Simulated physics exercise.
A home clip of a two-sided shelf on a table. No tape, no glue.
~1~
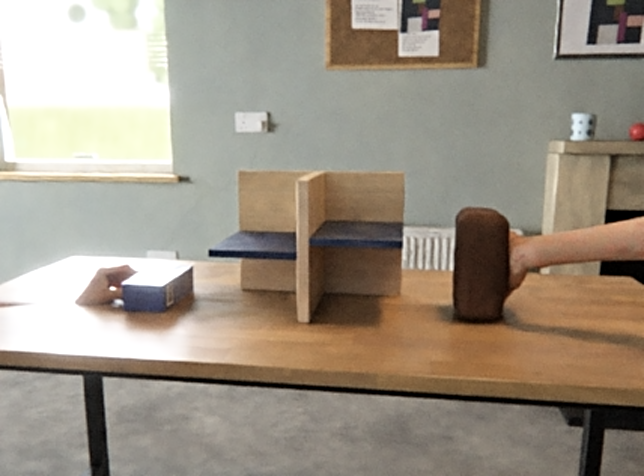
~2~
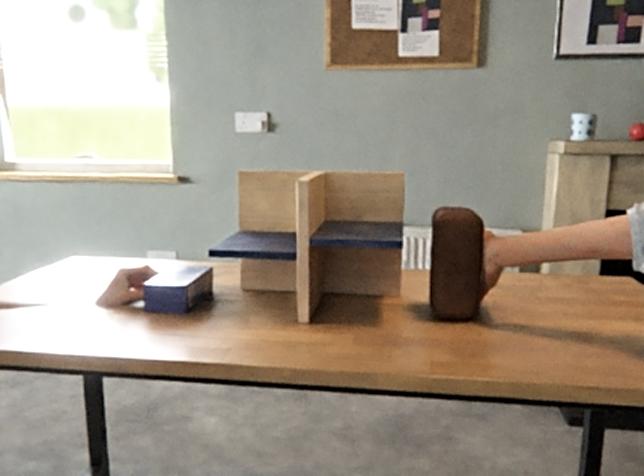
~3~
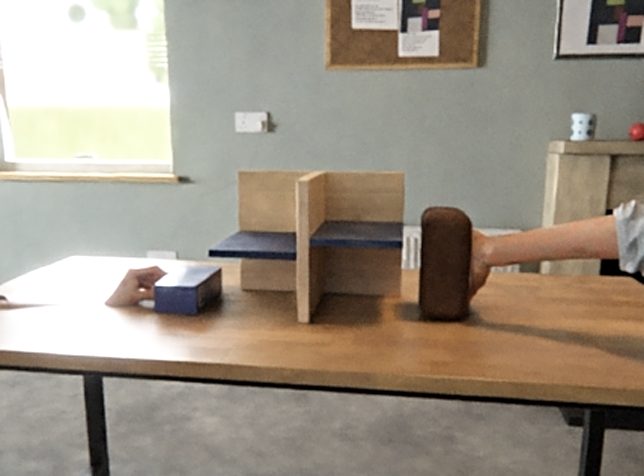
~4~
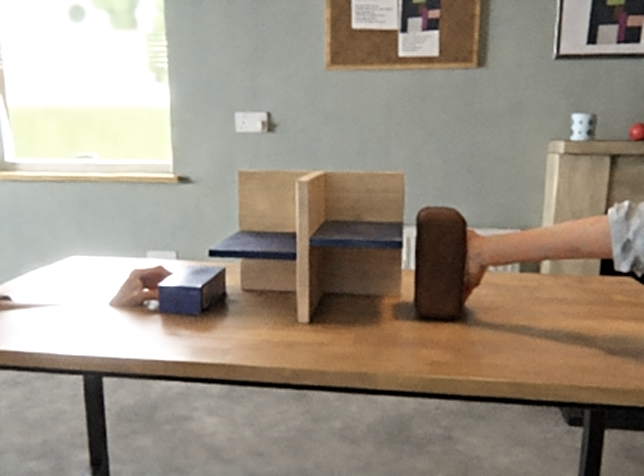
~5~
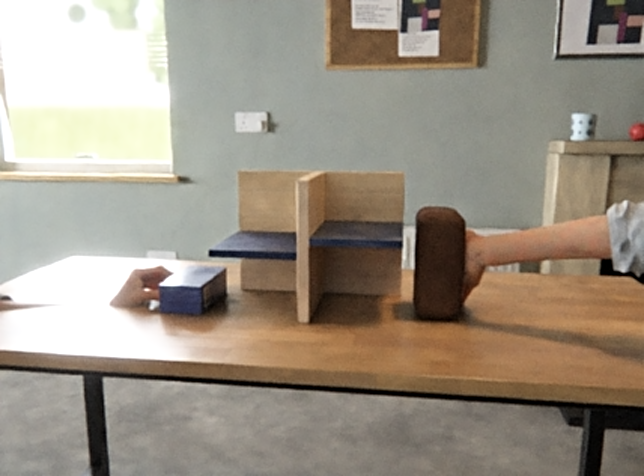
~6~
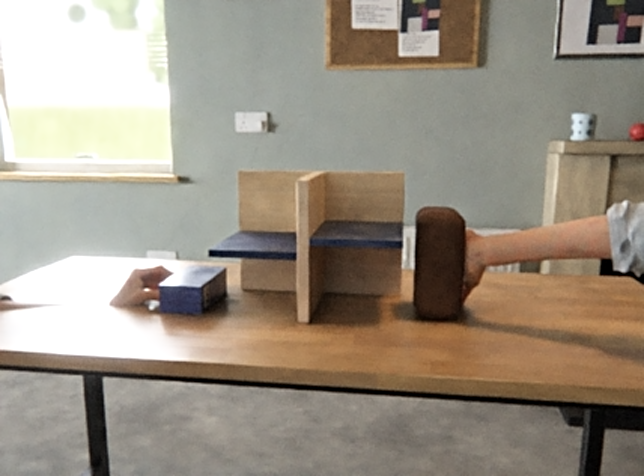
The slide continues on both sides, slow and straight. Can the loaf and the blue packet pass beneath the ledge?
Here the loaf catches on the edge and the blue packet slides in.
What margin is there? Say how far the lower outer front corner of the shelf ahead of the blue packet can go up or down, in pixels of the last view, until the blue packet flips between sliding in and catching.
About 32 pixels down.
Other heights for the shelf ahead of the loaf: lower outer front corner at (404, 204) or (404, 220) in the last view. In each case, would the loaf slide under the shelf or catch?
In turn it goes under; catches on the edge.
Then, 0.42 s after the last picture, loaf sliding up to the opening near (427, 261); blue packet part of the way in near (220, 289).
At rest, the loaf is too tall, near (427, 261); the blue packet clears the shelf, near (248, 291).
